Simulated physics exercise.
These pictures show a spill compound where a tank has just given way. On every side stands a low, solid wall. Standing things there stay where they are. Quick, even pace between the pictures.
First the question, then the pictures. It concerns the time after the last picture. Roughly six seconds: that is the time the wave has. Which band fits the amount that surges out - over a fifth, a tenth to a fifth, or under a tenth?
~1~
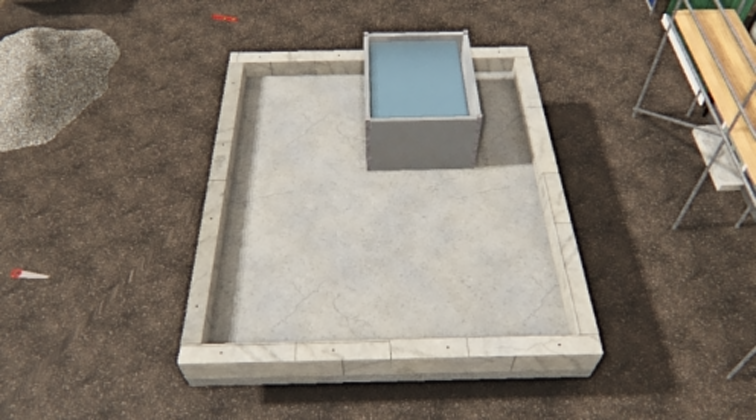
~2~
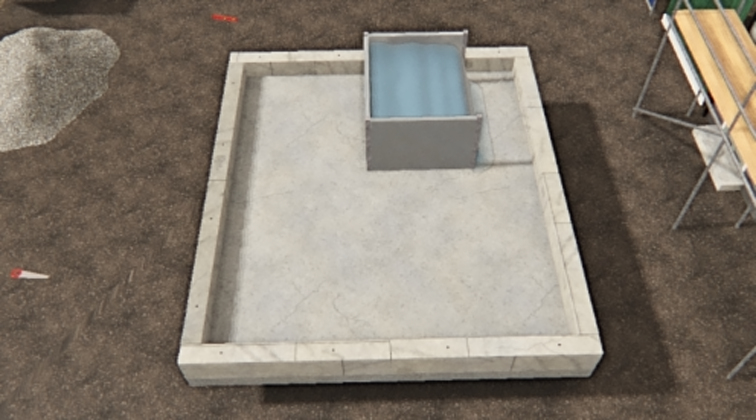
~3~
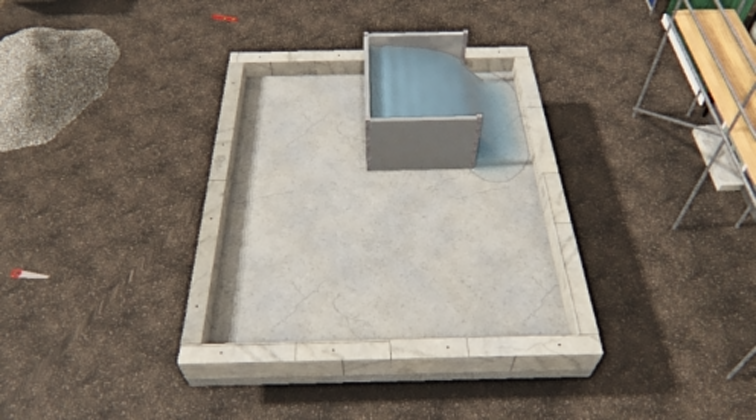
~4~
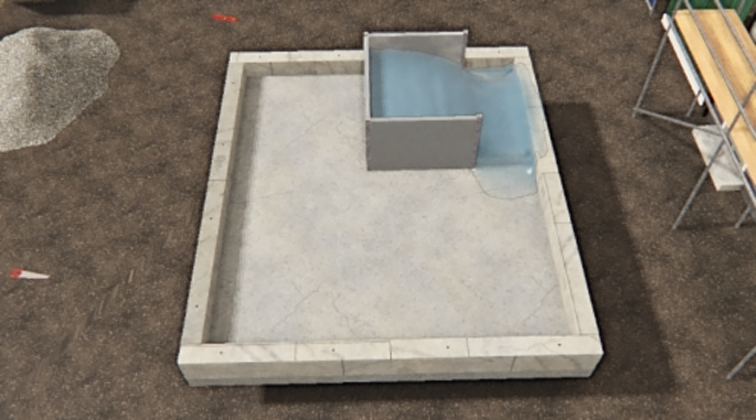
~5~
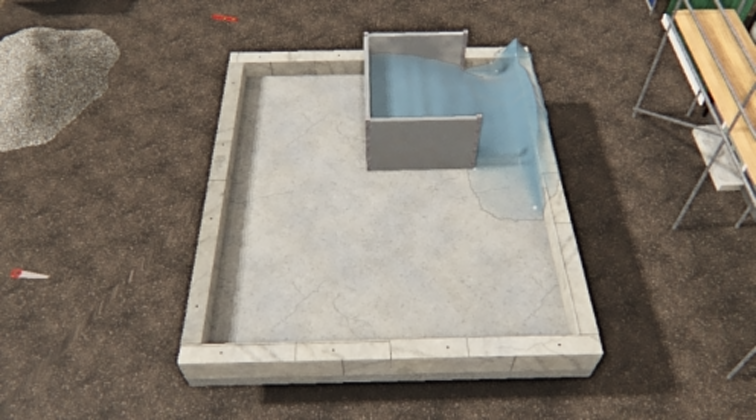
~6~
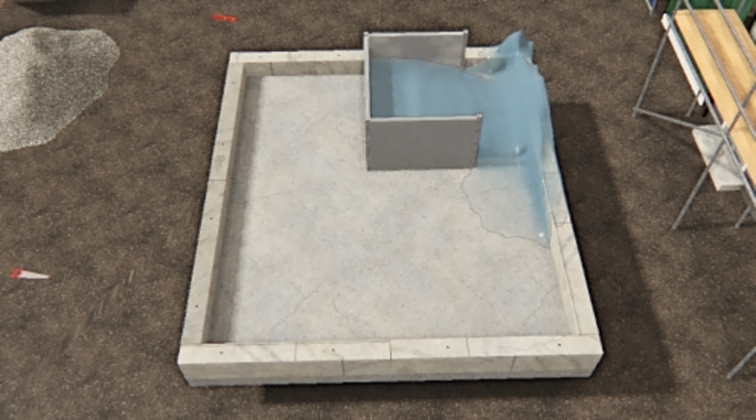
The amount falls above a fifth.
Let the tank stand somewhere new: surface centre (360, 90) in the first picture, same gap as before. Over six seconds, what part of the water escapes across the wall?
I'd put it near 16 in a hundred.
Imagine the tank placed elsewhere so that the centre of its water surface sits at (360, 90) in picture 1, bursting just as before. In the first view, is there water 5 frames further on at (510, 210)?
Looking at that point, I'd say it ends up soaked.
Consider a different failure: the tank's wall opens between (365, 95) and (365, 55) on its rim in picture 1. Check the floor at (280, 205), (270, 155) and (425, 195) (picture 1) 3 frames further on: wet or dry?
Taking them as listed, I'd say drenched, drenched and unwetted.
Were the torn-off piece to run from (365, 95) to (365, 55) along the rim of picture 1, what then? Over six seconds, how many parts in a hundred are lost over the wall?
About 8 %.
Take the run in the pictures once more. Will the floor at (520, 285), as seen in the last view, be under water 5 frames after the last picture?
Drenched.
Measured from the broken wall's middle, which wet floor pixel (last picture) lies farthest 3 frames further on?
Somewhere near (564, 346).
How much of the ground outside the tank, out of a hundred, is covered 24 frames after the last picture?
Estimate: Near 70 %.
A moment on, water covers 20 % of the floor; the low wall has let 14 % over.
Next, water covers 25 % of the floor; the low wall has let 22 % over.
Then, water covers 45 % of the floor; the low wall has let 30 % over.
Later, water covers 60 % of the floor; the low wall has let 31 % over.
In the end, water covers 80 % of the floor; the low wall has let 31 % over.
